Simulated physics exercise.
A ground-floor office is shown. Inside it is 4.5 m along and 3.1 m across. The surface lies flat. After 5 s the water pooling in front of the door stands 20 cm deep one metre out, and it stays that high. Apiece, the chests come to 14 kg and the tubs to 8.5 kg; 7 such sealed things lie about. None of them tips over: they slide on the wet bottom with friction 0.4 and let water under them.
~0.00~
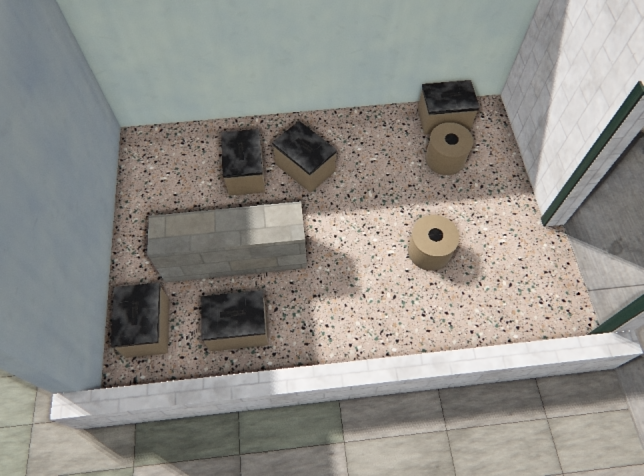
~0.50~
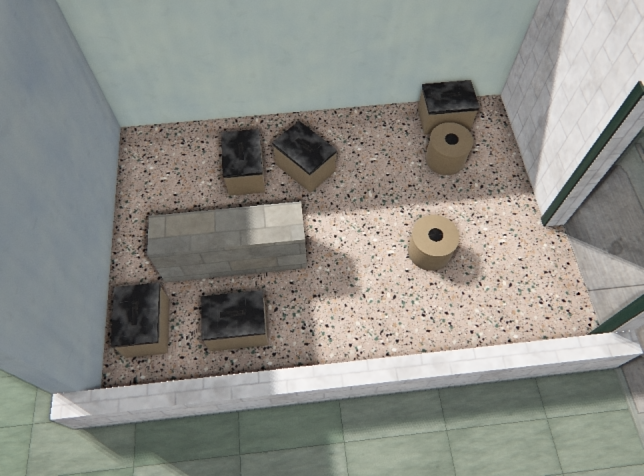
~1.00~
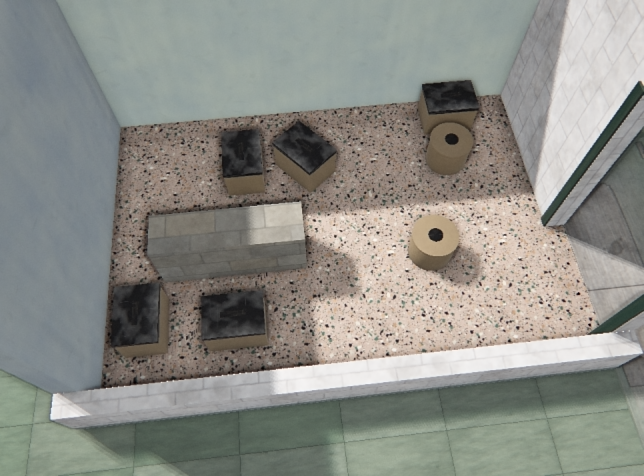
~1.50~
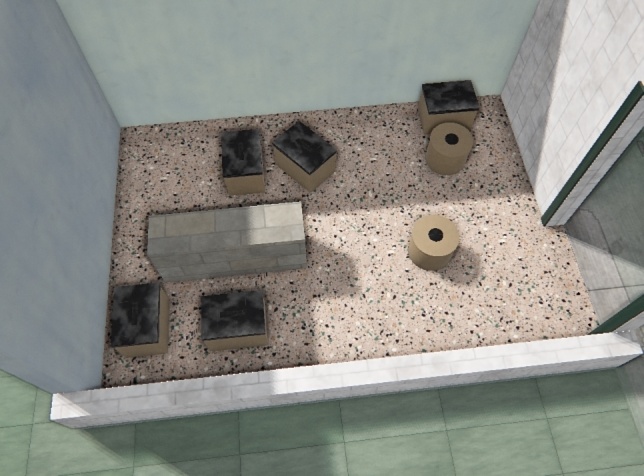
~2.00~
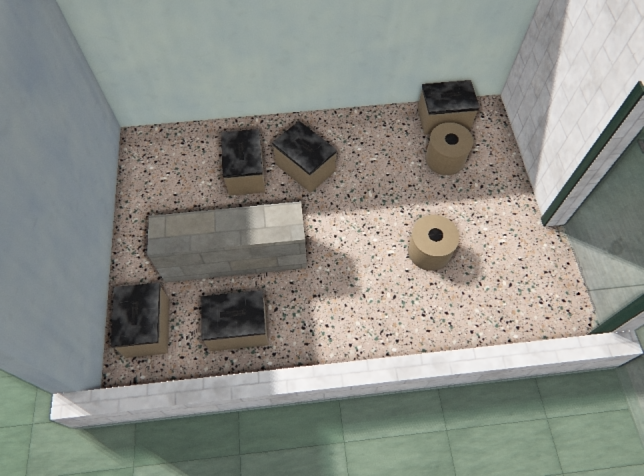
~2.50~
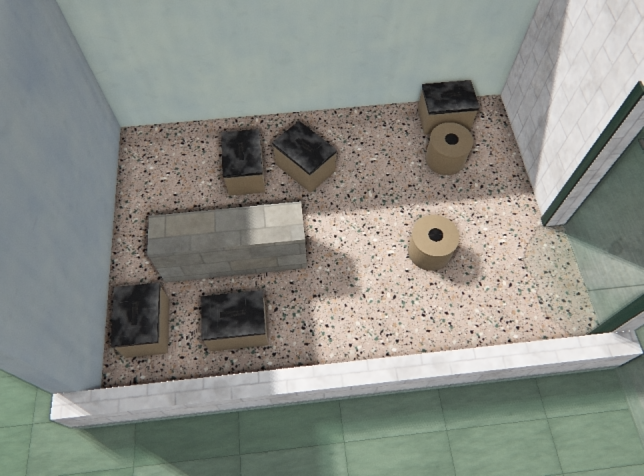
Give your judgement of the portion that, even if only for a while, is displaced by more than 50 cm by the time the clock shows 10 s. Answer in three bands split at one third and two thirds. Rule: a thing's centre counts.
One third to two thirds.
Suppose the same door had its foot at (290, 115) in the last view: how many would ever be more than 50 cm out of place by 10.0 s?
Count: 3.
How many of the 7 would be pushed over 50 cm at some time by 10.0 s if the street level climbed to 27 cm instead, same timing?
Then it comes to 5.
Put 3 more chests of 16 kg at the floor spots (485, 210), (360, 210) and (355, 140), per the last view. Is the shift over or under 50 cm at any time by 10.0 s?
In order: Not as far; not as far; not as far.
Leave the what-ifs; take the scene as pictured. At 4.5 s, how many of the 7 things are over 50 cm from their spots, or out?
At that time I count 0.
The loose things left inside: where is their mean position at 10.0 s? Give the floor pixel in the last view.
Mean floor pixel: About (281, 178).
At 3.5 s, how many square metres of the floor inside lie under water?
About 1.5 m2.
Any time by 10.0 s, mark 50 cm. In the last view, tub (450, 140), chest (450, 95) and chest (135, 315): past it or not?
One by one in that order: Below; below; above.
After 3.5 s 0 of 7 are over 50 cm from their spots; 0 afloat.
After 4.5 s 0 of 7 are over 50 cm from their spots; 0 afloat.
After 7.0 s 1 of 7 are over 50 cm from their spots; 3 afloat.
After 10.0 s 4 of 7 are over 50 cm from their spots, and 4 have been at some point; 5 afloat.
